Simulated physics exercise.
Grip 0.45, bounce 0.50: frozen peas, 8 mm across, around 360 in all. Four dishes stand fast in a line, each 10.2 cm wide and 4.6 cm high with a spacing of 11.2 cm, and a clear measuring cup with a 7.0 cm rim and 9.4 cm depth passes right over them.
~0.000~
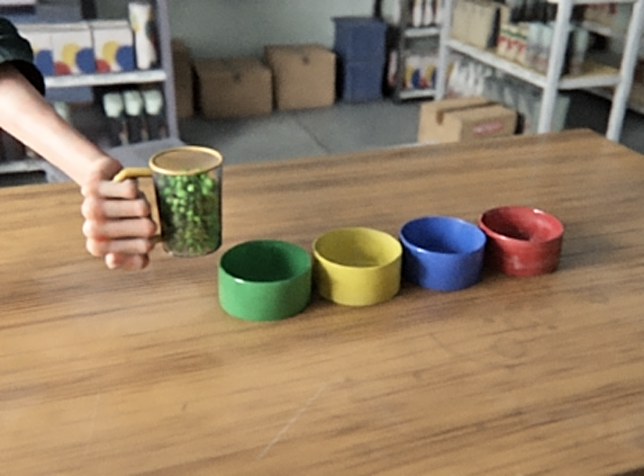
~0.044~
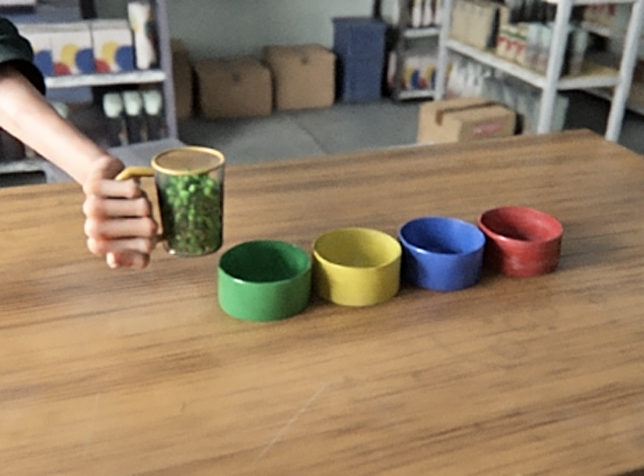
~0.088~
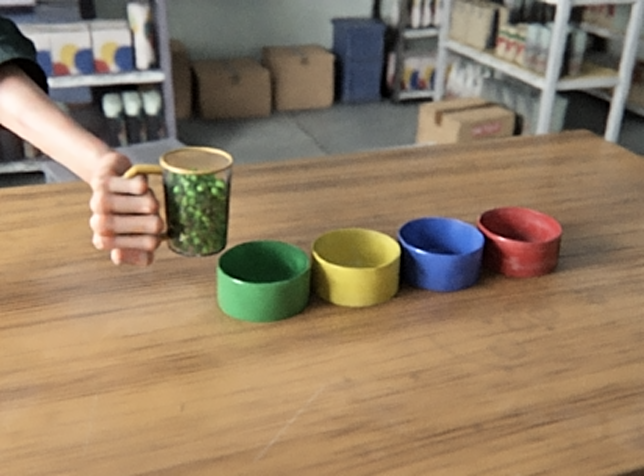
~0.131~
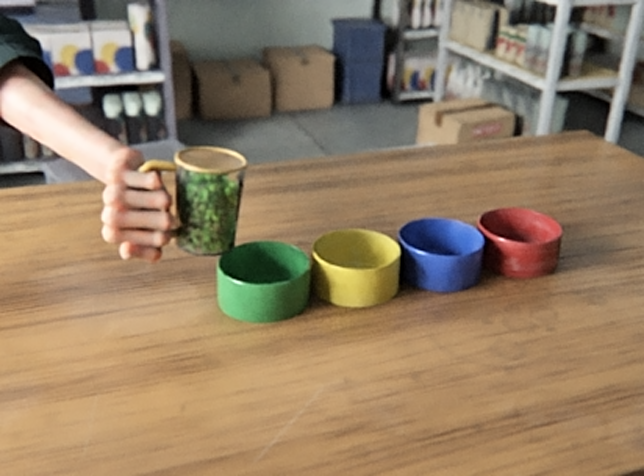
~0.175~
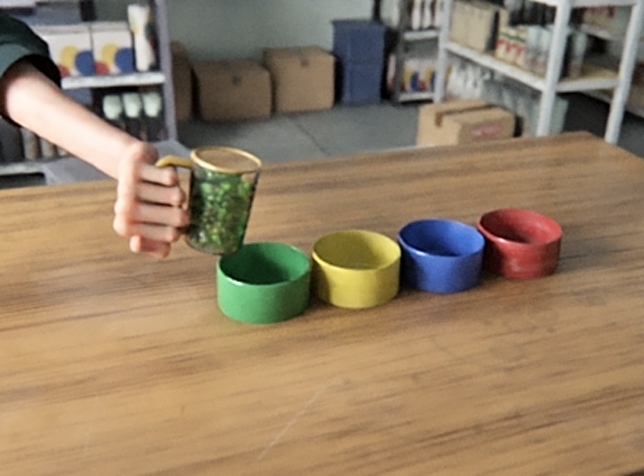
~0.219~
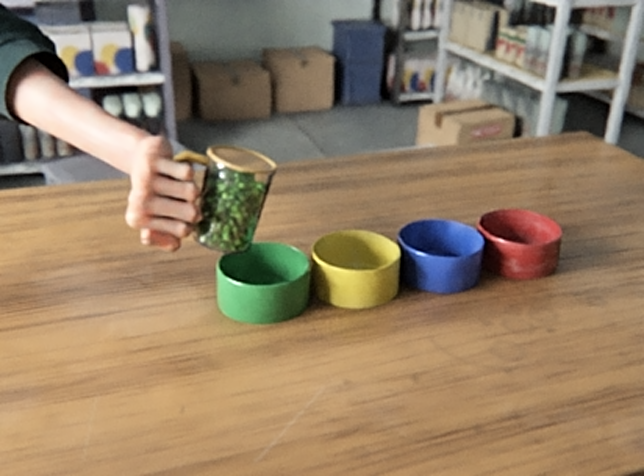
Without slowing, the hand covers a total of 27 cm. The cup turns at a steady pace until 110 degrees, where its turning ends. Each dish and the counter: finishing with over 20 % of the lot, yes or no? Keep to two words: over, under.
Red: Under, blue: Over, green: Under, yellow: Under, counter: Under.
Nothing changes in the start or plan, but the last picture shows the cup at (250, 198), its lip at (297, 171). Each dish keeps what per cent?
Red 10; blue 70; green 0; yellow 0.
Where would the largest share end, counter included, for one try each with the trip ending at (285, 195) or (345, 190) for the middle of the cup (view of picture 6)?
Most goes to: Yellow; yellow.
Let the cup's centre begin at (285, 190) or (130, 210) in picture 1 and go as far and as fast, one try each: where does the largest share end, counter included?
First try: Red; second try: Blue.
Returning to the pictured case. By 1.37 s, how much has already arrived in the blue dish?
About 60 percent.
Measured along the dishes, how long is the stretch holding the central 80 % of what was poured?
That stretch measures near 7 centimetres.
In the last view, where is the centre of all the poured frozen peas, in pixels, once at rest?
Close to pixel (450, 256).
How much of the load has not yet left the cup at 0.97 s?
Roughly 100 %.
After 0.67 s, tilt 61 degrees; cup holds 100 %.
After 0.97 s, tilt 91 degrees; cup holds 100 %.
After 1.37 s, tilt 110 degrees; cup holds 30 %, red 5 %, blue 60 %.
In the end, at 2.4 s, red 5 %, blue 85 %, green 0 %, yellow 0 %, counter 10 %.
